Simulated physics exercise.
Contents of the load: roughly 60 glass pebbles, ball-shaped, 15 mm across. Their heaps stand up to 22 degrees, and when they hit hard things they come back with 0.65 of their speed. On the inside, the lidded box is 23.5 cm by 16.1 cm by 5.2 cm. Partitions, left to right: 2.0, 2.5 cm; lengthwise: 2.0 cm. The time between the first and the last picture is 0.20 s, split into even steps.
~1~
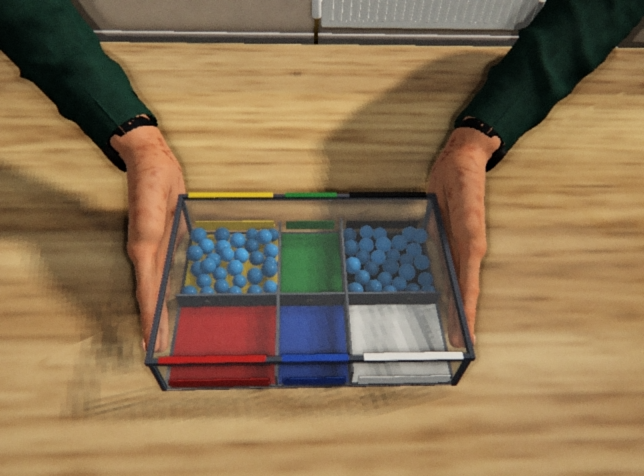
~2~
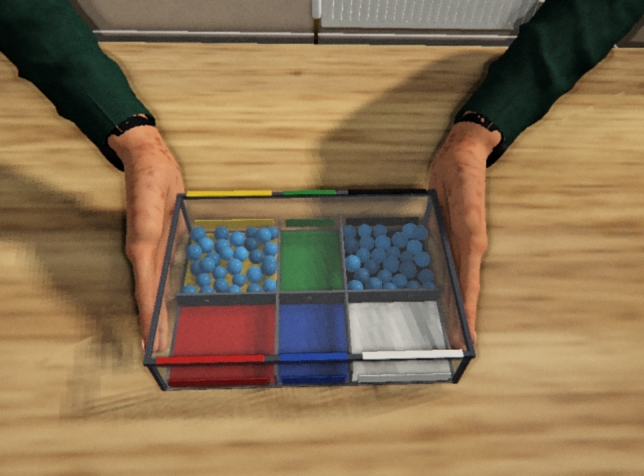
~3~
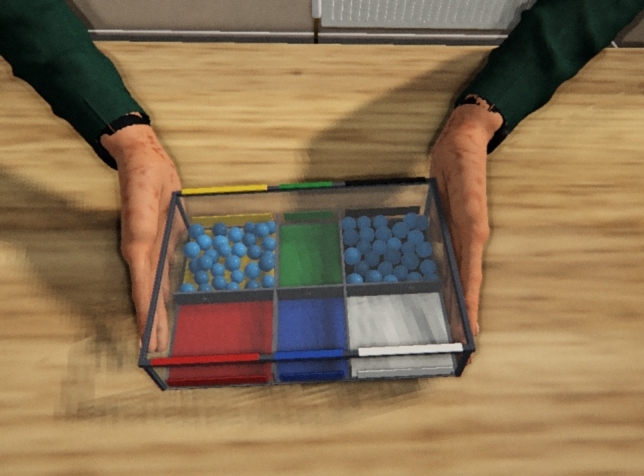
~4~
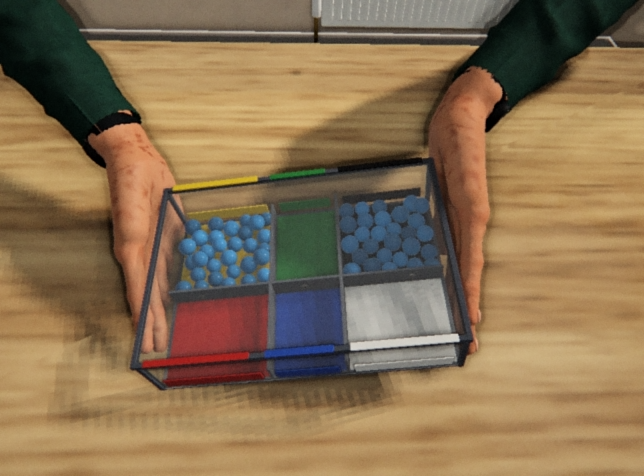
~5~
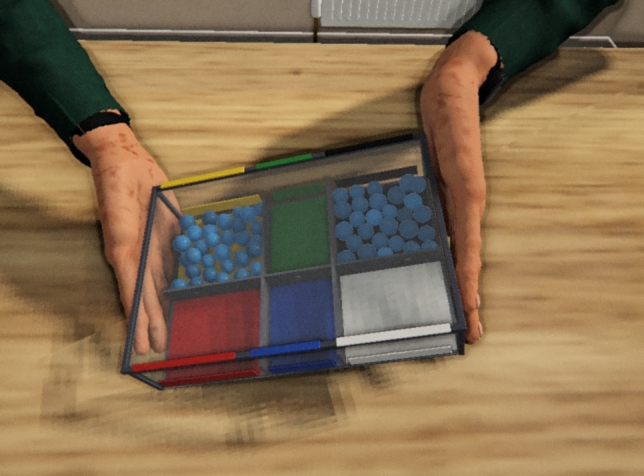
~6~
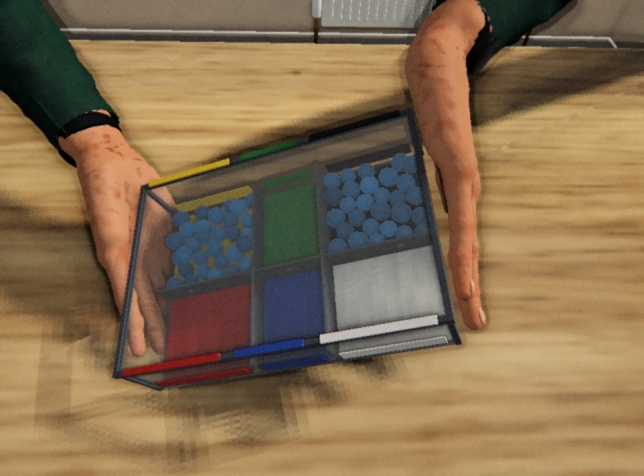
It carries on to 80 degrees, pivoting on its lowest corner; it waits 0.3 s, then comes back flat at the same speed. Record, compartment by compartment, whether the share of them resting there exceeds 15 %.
Result: Red: Clears the bar. Blue: Does not clear the bar. Green: Does not clear the bar. Yellow: Clears the bar. White: Does not clear the bar. Black: Does not clear the bar.
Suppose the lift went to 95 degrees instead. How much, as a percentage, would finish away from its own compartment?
I'd estimate around 70 per cent.
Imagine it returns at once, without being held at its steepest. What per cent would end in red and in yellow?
In per cent: Red 35; yellow 45.
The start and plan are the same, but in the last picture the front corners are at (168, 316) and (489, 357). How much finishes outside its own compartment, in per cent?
Some 50 %.
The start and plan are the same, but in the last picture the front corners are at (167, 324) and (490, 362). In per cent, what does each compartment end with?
Each compartment ends with this per cent: Red 0, blue 0, green 5, yellow 10, white 45 and black 40.
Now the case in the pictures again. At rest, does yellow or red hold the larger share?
The larger amount is in the red one.
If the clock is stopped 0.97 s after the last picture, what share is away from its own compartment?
It comes to some 70 per cent.
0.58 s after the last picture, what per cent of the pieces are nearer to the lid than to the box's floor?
Estimate: Near 50 per cent.
Then, 0.58 s after the last picture, tilt 80 degrees; red 20 %, blue 10 %, green 5 %, yellow 50 %, white 5 %, black 10 %.
Then, 0.97 s after the last picture, tilt 44 degrees; red 60 %, blue 5 %, yellow 30 %.
Then, 1.44 s after the last picture, tilt 0 degrees; red 60 %, blue 5 %, yellow 30 %.
In the end, red 60 %, blue 5 %, green 0 %, yellow 30 %, white 0 %, black 0 %.
